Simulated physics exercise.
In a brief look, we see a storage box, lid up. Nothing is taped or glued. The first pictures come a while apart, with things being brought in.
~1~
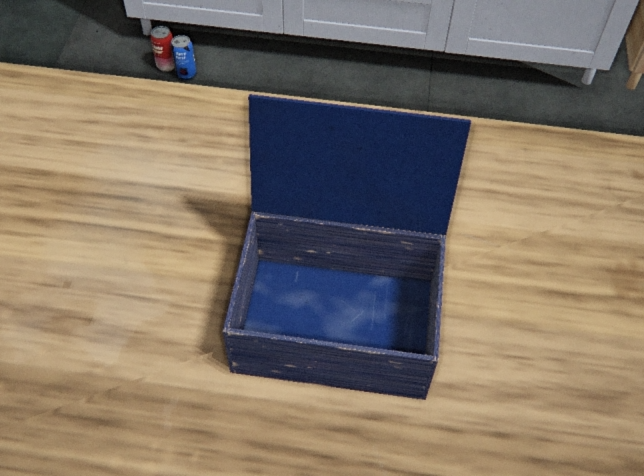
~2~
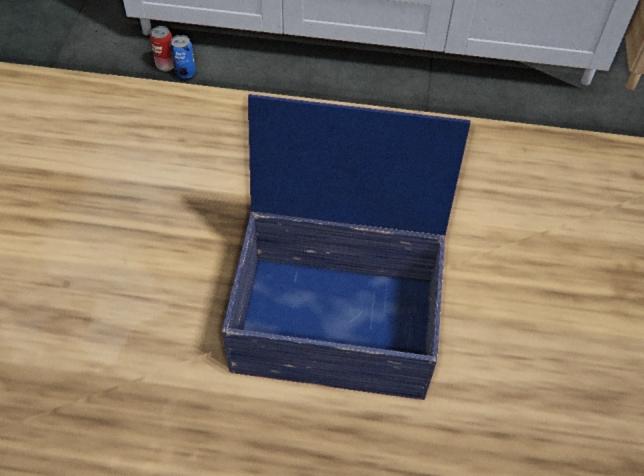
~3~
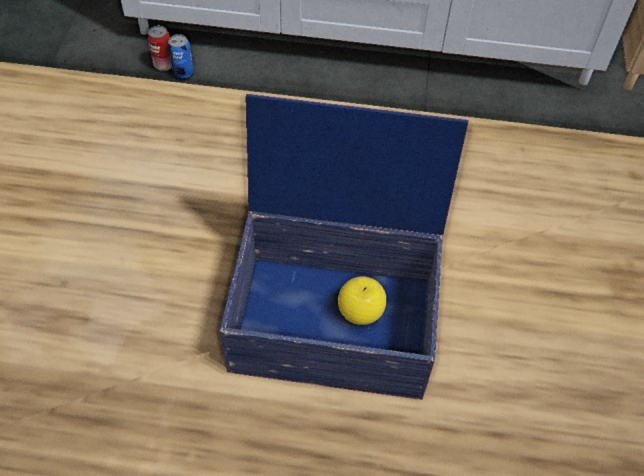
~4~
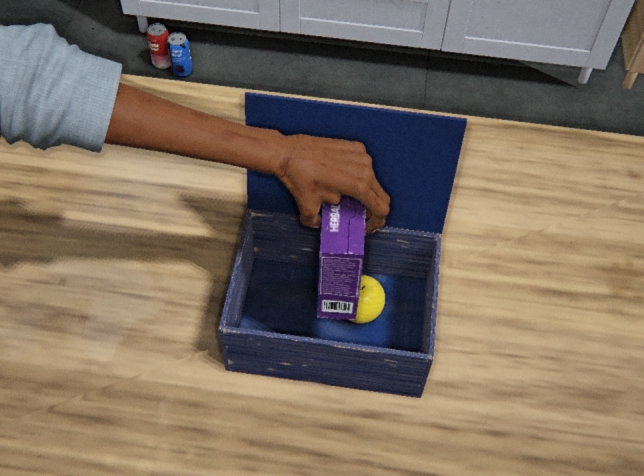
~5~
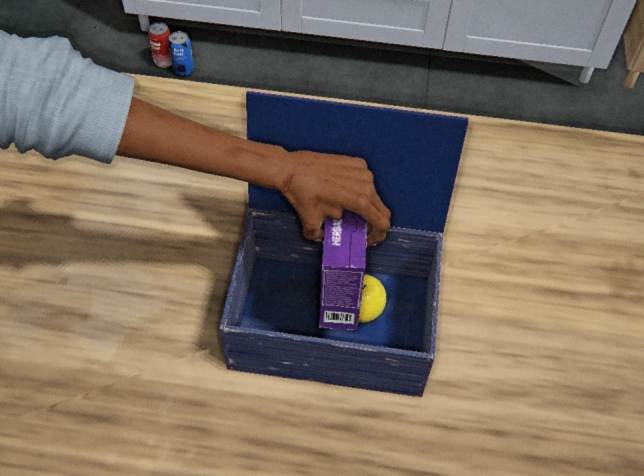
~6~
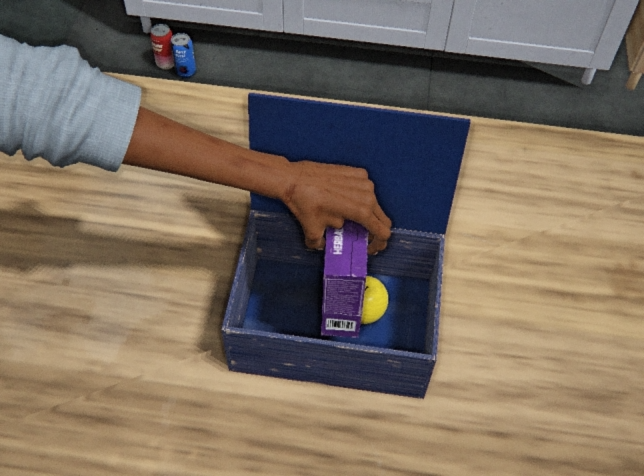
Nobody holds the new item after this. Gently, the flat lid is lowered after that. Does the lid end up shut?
Yes. Most likely the lid will land on the rim.
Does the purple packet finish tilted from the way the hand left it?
Well, it ends up skewed.
Then, 0.40 s later than the last frame, purple packet on its side near (313, 297); yellow apple moved a little.
Then, 1.20 s later than the last frame, lid starting down; purple packet on its side near (314, 309); yellow apple moved about its own width.
Then, 1.80 s later than the last frame, lid 48° above the rim; purple packet on its side near (314, 309); yellow apple moved about its own width.
Then, 2.20 s later than the last frame, lid 19° above the rim; purple packet on its side near (314, 309); yellow apple moved about its own width.
When it is over, lid shut; lying over in the box, purple packet; moved from the start, yellow apple. End places, in pixels of the last picture, purple packet near (314, 309).
